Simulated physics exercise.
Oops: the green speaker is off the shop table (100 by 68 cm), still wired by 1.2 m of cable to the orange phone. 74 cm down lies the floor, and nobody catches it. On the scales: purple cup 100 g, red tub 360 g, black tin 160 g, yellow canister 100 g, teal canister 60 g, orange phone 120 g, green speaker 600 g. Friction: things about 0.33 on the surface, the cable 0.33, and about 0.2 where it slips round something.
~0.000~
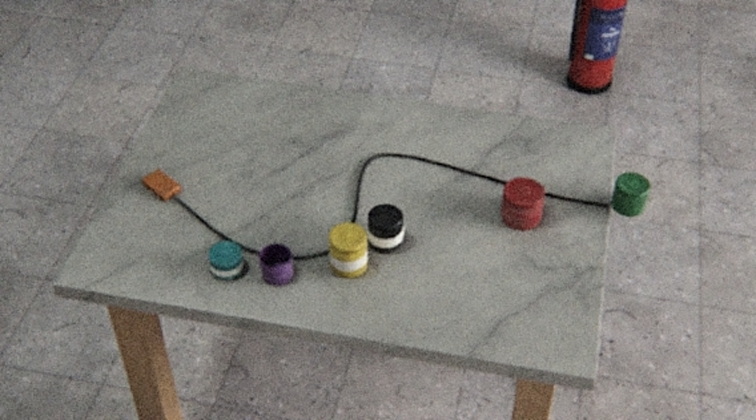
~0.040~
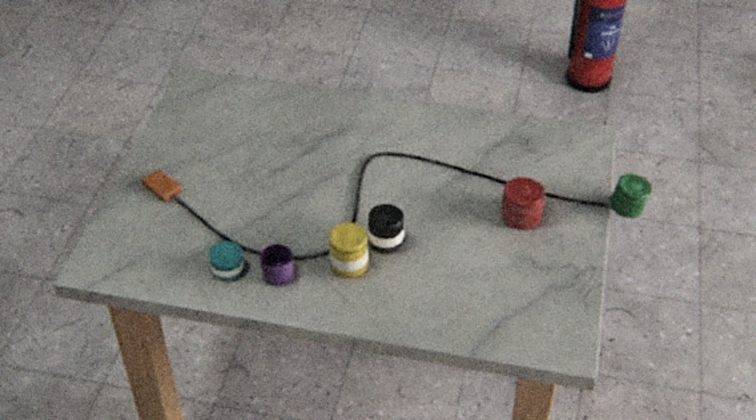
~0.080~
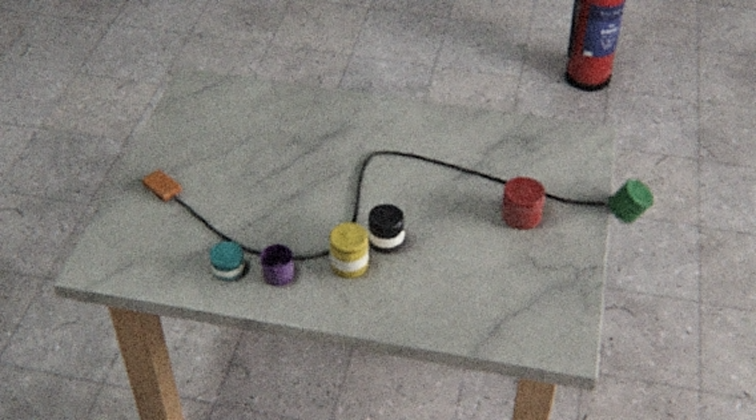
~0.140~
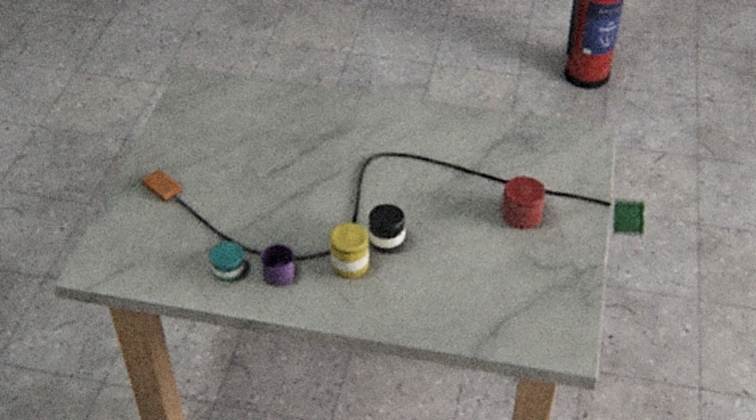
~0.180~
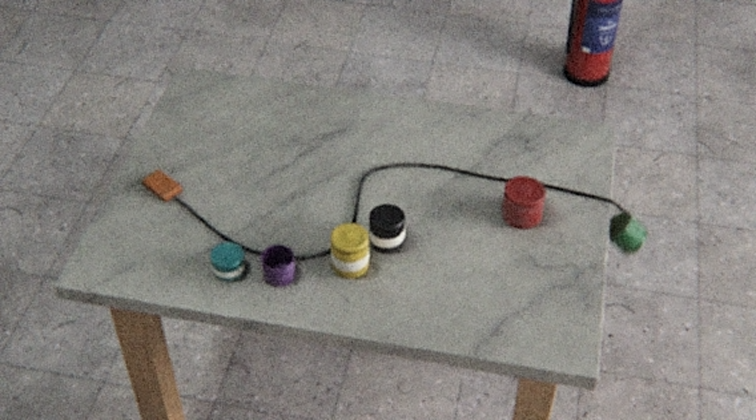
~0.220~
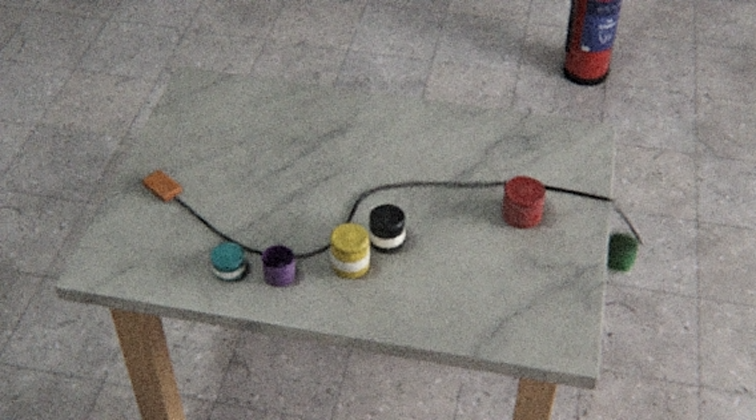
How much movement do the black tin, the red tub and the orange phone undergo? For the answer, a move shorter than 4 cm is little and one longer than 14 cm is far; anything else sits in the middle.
As I see it, the black tin stays almost put, the red tub stays almost put, the orange phone goes a long distance.
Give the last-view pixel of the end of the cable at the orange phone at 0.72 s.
It's at around pixel (658, 180).
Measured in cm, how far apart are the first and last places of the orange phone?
The orange phone ends up over the edge.
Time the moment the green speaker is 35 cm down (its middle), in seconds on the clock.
Close to 0.34 s.
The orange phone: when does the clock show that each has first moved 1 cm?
For the orange phone, around 0.32 seconds.
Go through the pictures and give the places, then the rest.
The first picture shows black tin (386, 216); red tub (524, 191); orange phone (161, 182); cable runs through (552, 196) (448, 166) (360, 181) (315, 255) (213, 229).
The second picture shows green speaker (634, 185); cable runs through (551, 195) (360, 180) (213, 229).
The third picture shows green speaker (631, 201); cable runs through (549, 195) (360, 180) (214, 229).
The fourth picture shows green speaker (629, 218); cable runs through (555, 193) (361, 180) (214, 229).
The fifth picture shows green speaker (626, 233); cable runs through (580, 193) (363, 179) (214, 230).
The sixth picture shows black tin (387, 216); red tub (525, 190); orange phone (161, 183); cable runs through (616, 205) (390, 186) (317, 252) (215, 230).
At 0.5 s, the cable's tail end at (329, 197); orange phone 34 cm off its start, green speaker over the edge.
At 0.7 s, the cable's tail end at (658, 180); orange phone 105 cm off its start, green speaker over the edge.
At 1.0 s, the cable has left the top; orange phone over the edge, green speaker over the edge.
At 1.2 s, the cable has left the top; orange phone over the edge, green speaker over the edge.
At 2.4 s, the cable has left the top; orange phone over the edge, red tub 0 cm off its start at (525, 190), black tin 0 cm off its start at (387, 216), green speaker over the edge.
